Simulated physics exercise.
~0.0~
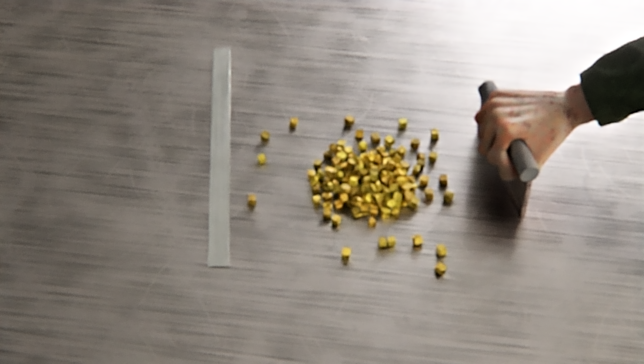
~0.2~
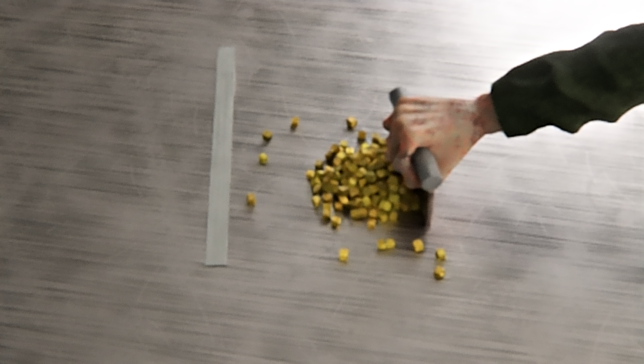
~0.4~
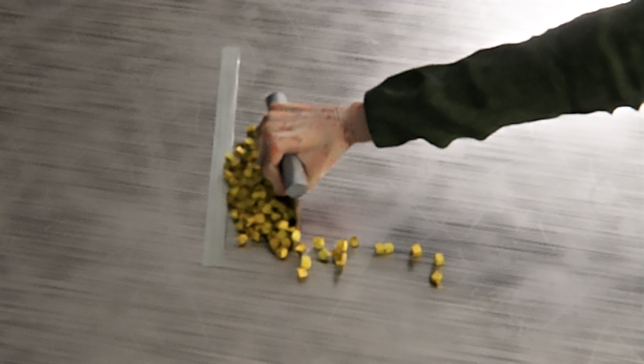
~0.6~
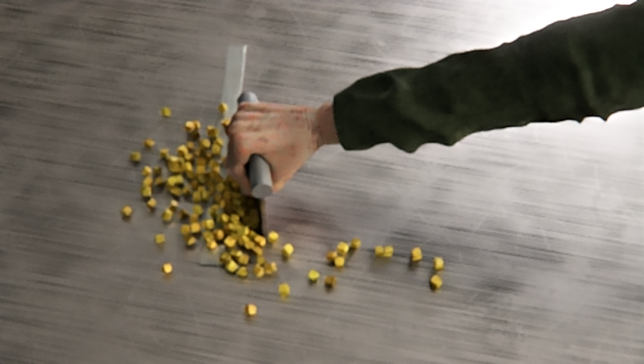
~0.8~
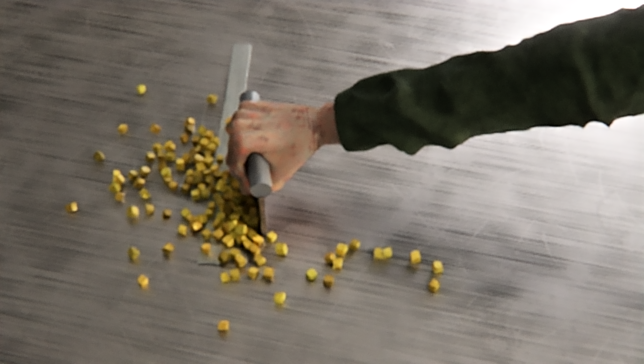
In the video, a hand in a dark green sleeve pushes a handled scraper leftwards through a pile of small yellow cubes towards a pale strip on a grey surface. The scraper stops at the strip, with cubes scattered across and beyond it and a few trailing behind.
